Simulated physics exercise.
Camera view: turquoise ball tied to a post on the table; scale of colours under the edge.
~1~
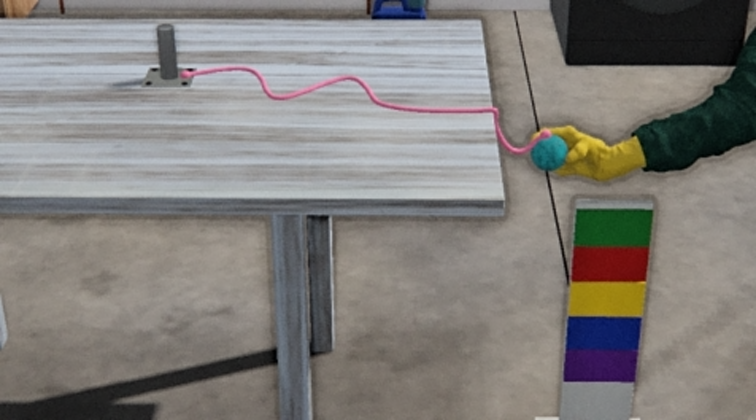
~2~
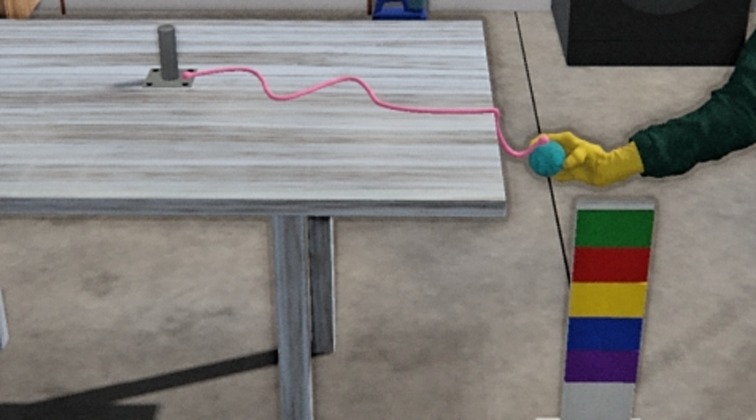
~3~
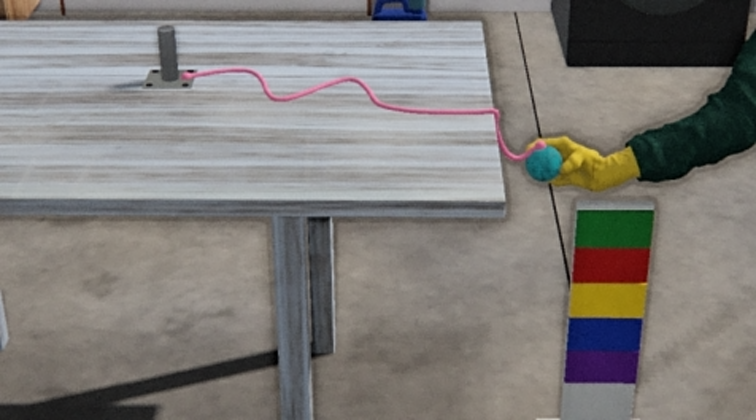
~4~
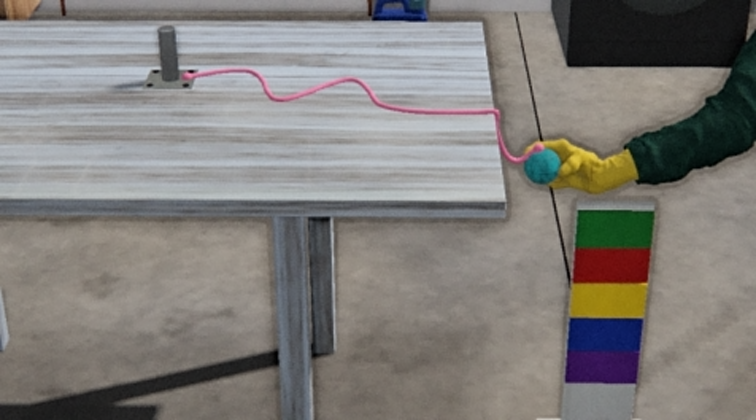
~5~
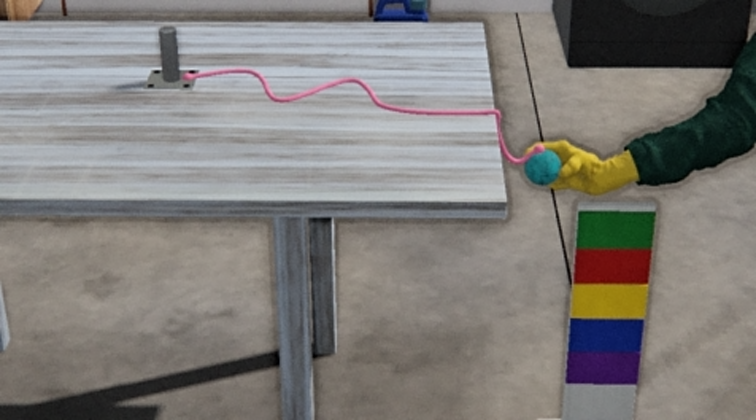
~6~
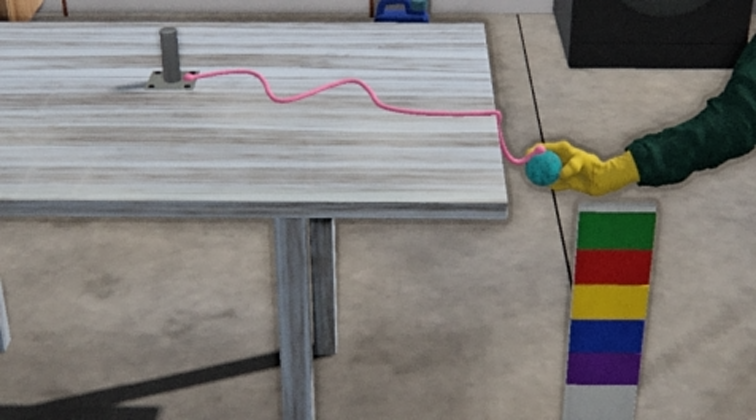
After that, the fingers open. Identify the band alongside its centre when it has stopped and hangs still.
Its centre is alongside the yellow band.
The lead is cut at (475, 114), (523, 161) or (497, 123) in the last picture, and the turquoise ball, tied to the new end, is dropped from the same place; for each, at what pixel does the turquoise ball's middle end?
The places are (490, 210), (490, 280) and (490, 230).
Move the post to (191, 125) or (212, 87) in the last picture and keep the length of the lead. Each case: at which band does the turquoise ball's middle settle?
Result 1: Blue. Result 2: Blue.
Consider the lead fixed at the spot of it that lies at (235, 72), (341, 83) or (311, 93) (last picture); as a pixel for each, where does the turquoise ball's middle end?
In order of the tries: About (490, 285), then (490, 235), then (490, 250).
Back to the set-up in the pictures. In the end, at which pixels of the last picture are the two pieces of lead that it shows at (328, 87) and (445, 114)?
At (389, 94), then (494, 161).
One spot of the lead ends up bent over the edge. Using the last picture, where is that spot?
You'll find it somewhere around (390, 109).
Soon after, ball near (531, 282); level with red.
After that, ball near (461, 287); level with yellow.
And then, ball near (498, 295); level with yellow.
In the end, ball near (488, 294); level with yellow. Its middle rests at the yellow band.
